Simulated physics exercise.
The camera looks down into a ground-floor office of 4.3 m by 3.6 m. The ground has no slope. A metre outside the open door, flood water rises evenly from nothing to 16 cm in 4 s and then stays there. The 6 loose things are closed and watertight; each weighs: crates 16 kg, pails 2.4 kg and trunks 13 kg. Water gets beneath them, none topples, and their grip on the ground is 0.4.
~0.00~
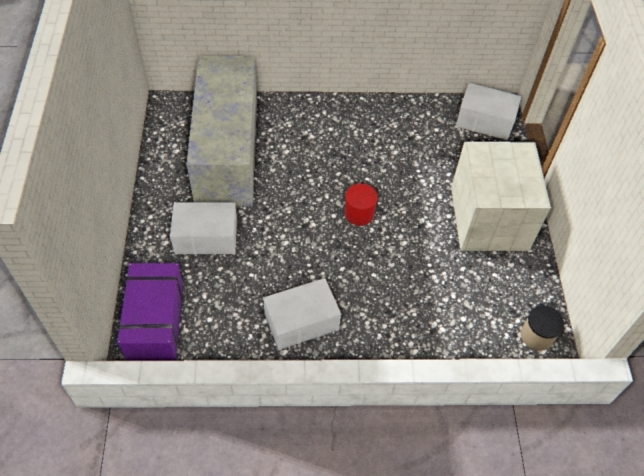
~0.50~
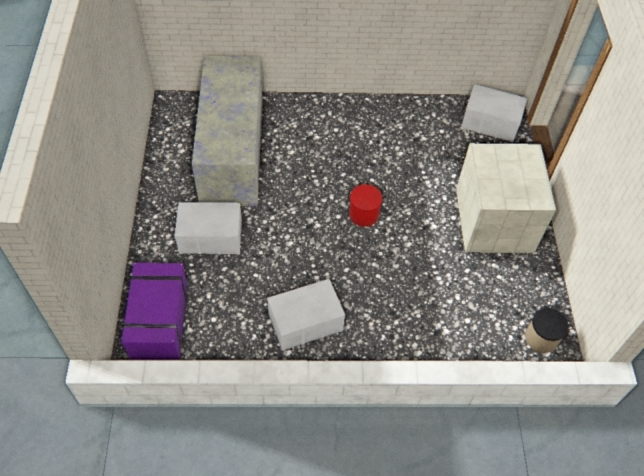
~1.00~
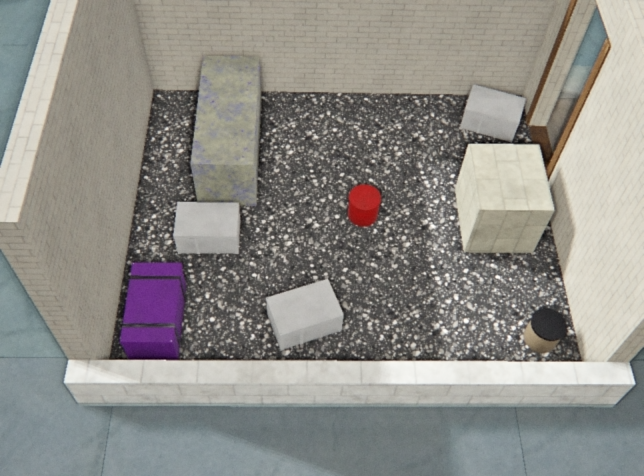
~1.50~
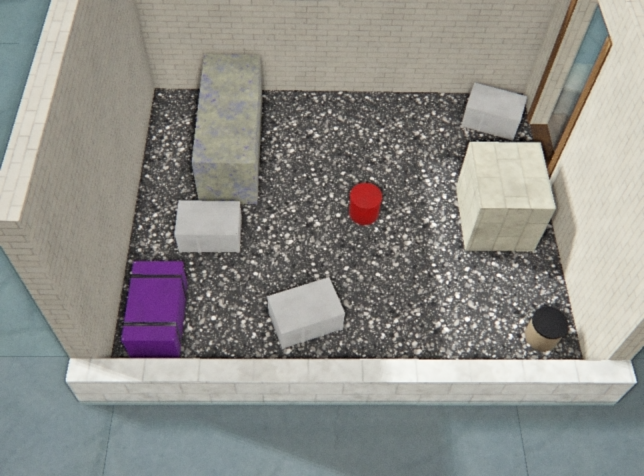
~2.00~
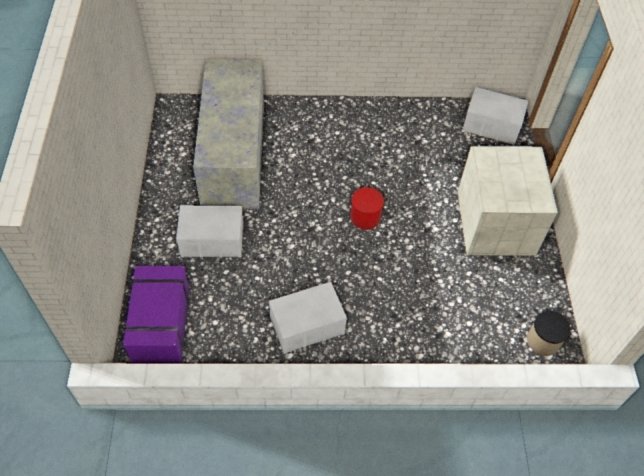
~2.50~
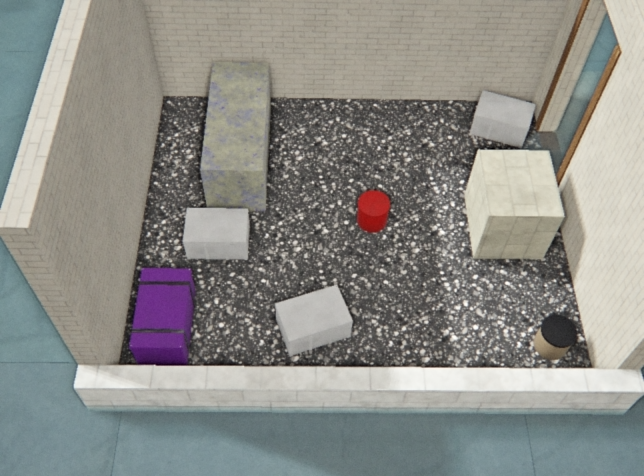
Nothing in the walled room moved, not the purple trunk, the red pail or the pale blocks on the speckled floor; only the view shifted slightly, after the paving outside turned from pinkish to blue-grey.
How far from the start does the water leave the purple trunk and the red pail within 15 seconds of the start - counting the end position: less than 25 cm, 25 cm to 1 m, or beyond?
Purple trunk is nudged along; red pail ends far away.
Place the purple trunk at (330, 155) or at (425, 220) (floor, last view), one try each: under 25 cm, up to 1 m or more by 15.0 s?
In turn: It travels far; it moves a short way.
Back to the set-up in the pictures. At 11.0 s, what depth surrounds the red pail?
Roughly 4 cm.
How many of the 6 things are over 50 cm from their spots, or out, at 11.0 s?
I count 2.
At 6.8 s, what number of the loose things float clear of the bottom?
At that moment 0.
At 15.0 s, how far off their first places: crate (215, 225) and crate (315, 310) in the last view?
In turn: 10 cm, 100 cm.
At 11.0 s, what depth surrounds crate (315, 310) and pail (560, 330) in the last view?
Roughly 5 and 1 cm.
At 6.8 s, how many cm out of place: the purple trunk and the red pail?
About 0 and 20 cm.
After 3.5 s the purple trunk is near (161, 307), 0.0 m from its start, aground; the red pail is near (374, 203), 0.0 m from its start, aground; 0 afloat.
After 6.8 s the purple trunk is near (161, 307), 0.0 m from its start, aground; the red pail is near (358, 216), 0.2 m from its start, aground; 0 afloat.
After 11.0 s the purple trunk is near (142, 296), 0.2 m from its start, afloat; the red pail is near (234, 299), 1.7 m from its start, afloat; 3 afloat.
After 15.0 s the purple trunk is near (161, 252), 0.6 m from its start, afloat; the red pail is near (140, 307), 2.5 m from its start, afloat; 5 afloat.
